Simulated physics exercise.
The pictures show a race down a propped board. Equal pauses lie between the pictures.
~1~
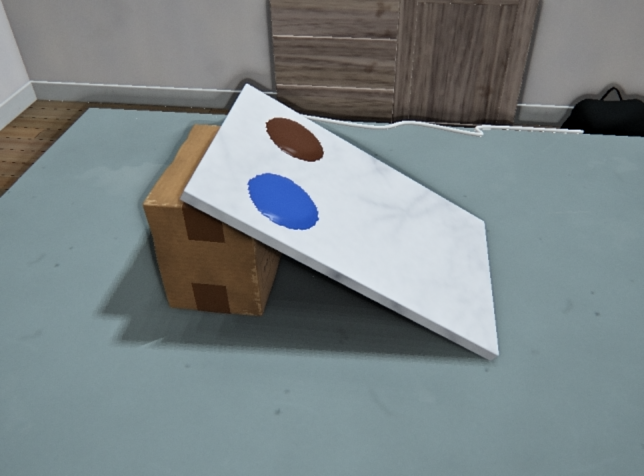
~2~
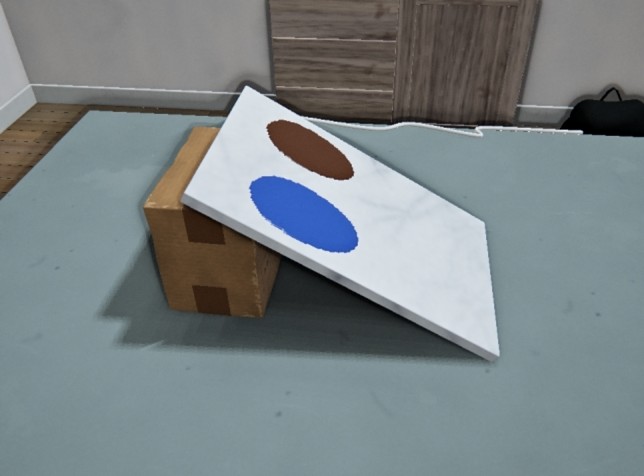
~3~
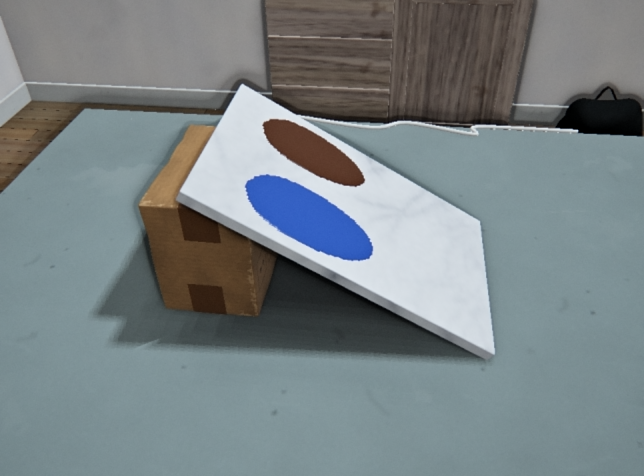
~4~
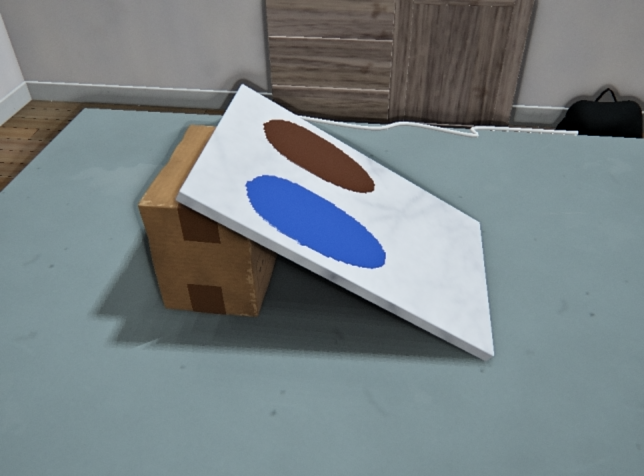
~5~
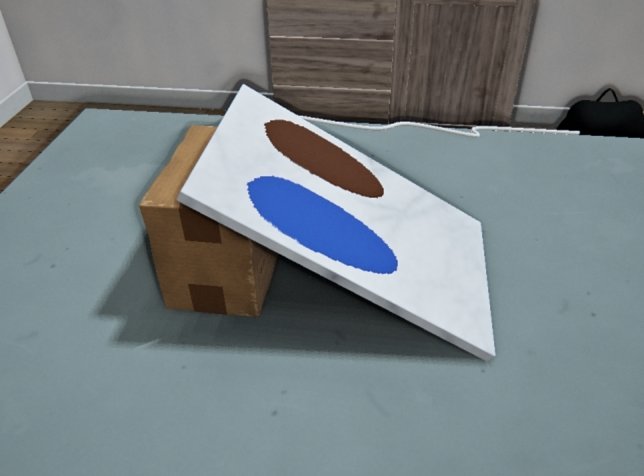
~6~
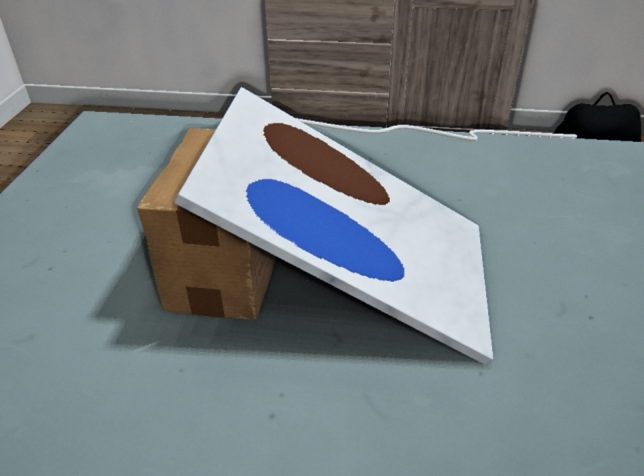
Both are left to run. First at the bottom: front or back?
It is the nearer one.
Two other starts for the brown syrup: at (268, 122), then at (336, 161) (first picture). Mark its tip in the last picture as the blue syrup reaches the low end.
At about (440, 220), and at (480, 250).
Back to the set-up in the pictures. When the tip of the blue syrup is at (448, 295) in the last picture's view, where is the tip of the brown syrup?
At about (420, 216).
Next, the blue syrup is three quarters of the way down; the brown syrup is three quarters of the way down.
After that, the blue syrup is close to the edge; the brown syrup is three quarters of the way down.
Finally, the blue syrup is at the low edge; the brown syrup is close to the edge.
